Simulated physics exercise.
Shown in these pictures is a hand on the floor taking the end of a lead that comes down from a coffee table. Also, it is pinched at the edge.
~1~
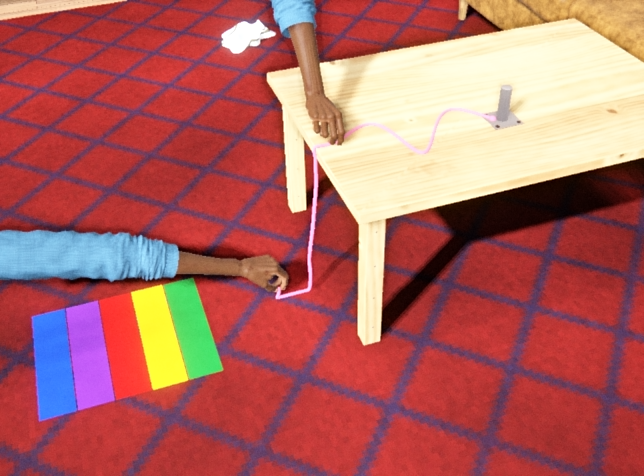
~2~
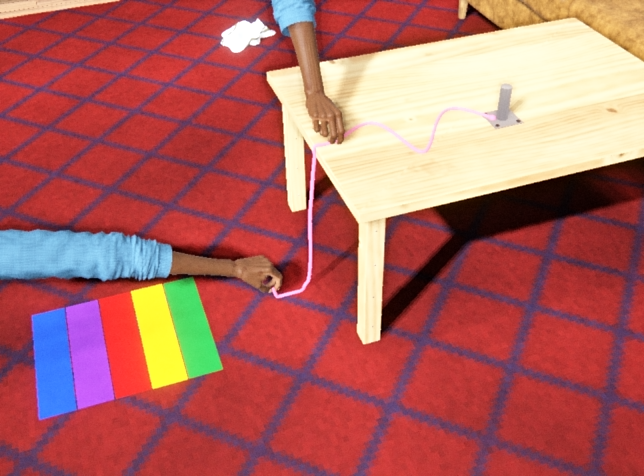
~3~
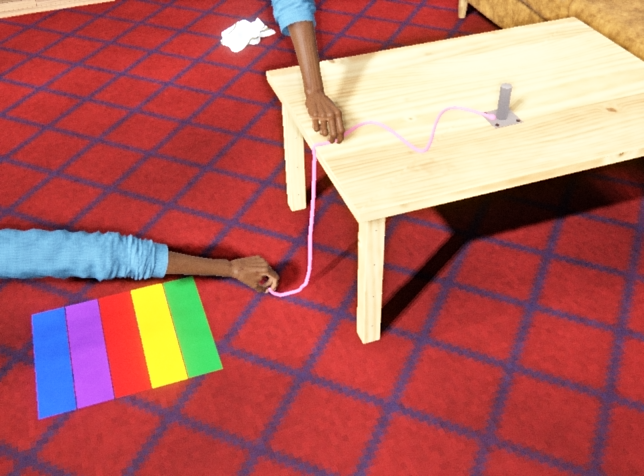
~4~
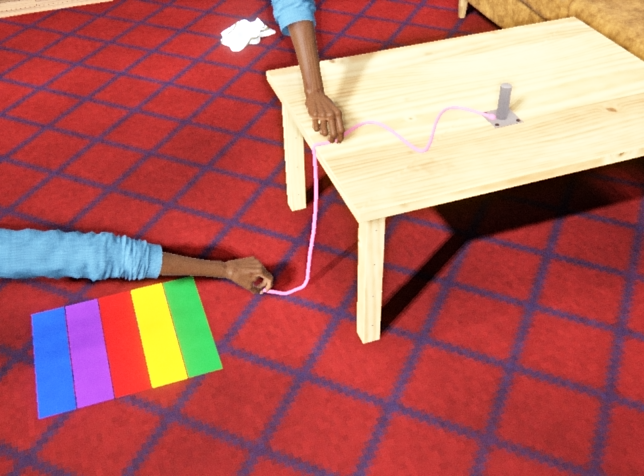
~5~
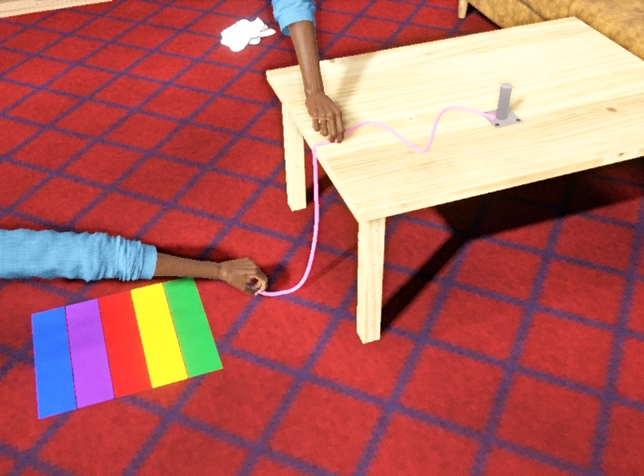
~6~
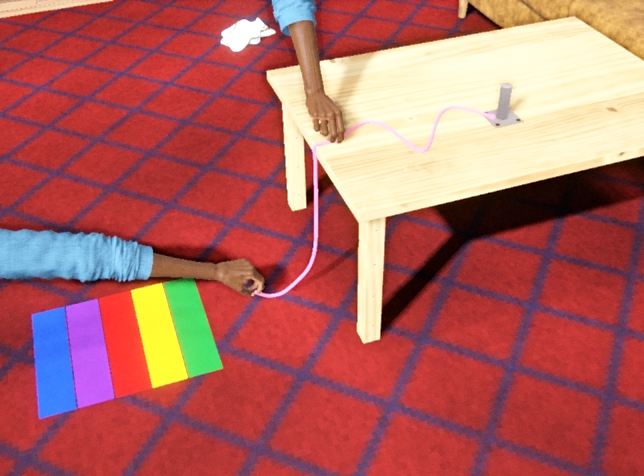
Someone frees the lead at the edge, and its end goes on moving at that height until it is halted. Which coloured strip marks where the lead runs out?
Blue.
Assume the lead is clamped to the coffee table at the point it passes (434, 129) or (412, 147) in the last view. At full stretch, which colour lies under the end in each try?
Try 1: Purple; try 2: Red.
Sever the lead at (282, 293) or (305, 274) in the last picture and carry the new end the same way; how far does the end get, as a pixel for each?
First try near (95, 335), second near (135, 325).
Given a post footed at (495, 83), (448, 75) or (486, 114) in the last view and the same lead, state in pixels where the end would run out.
In that order: (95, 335), (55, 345) and (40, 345).
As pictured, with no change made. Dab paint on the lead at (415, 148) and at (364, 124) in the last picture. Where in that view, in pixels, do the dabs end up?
End points: Roughly (358, 148); roughly (291, 178).
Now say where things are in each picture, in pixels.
The first frame shows end (279, 288); green (201, 356); yellow (166, 366); red (130, 375); purple (94, 385); blue (56, 395).
The second frame shows end (273, 289); lead through (459, 109) (431, 141) (384, 127) (321, 146) (310, 213) (310, 268).
The third frame shows end (270, 289).
The fourth frame shows end (264, 290); lead through (458, 108) (431, 140) (384, 126) (321, 145) (315, 211) (309, 268).
The fifth frame shows end (259, 291).
The sixth frame shows end (256, 292); lead through (459, 108) (431, 140) (384, 126) (321, 145) (316, 210) (309, 268).
Early on, end near (111, 329); over red.
Midway, end near (74, 338); over purple.
At the end of the slack, end near (53, 343); over blue. It halts on the blue strip.
